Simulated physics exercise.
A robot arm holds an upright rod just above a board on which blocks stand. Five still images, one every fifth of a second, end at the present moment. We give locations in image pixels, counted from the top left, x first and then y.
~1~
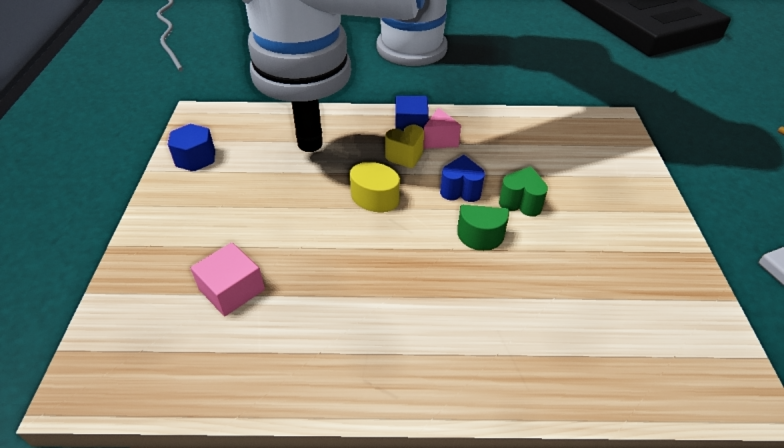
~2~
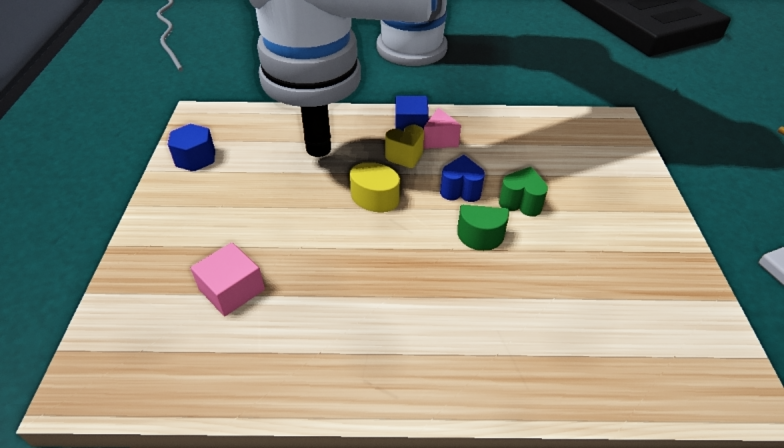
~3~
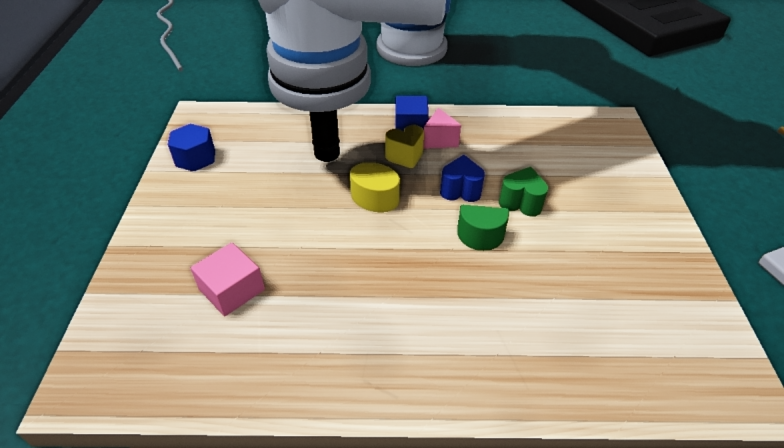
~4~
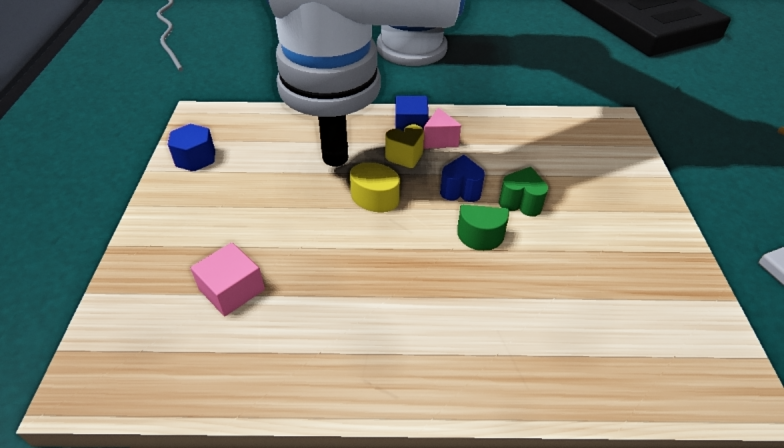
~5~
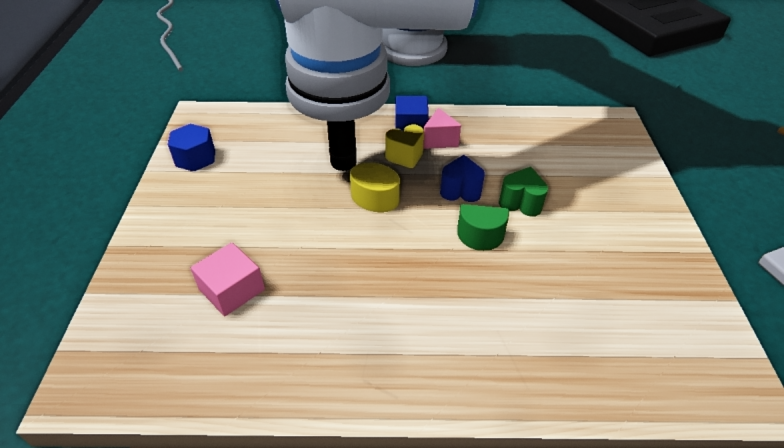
The robot arm moves its black rod slightly right and nearer the yellow oval block.
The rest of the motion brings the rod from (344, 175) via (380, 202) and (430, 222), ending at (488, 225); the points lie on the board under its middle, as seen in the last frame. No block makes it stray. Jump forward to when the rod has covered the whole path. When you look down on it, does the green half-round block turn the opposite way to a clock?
That would be a yes.
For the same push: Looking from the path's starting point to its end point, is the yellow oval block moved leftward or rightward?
Sideways, to the right.
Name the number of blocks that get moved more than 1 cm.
The answer is two blocks, counting only moves over 1 cm.
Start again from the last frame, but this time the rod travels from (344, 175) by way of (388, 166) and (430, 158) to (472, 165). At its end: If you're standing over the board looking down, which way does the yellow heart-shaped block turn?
Rotates counter-clockwise.
On the path given first. One third of the way, rod at (381, 191); yellow oval block at (413, 197), turned 15° anticlockwise.
Two thirds of the way, rod at (432, 210); yellow oval block at (465, 220); green half-round block at (520, 225), turned 20° anticlockwise.
At the end, rod at (491, 213); yellow oval block at (483, 231), turned 15° clockwise; green half-round block at (536, 231), turned 50° anticlockwise; green heart-shaped block in place.
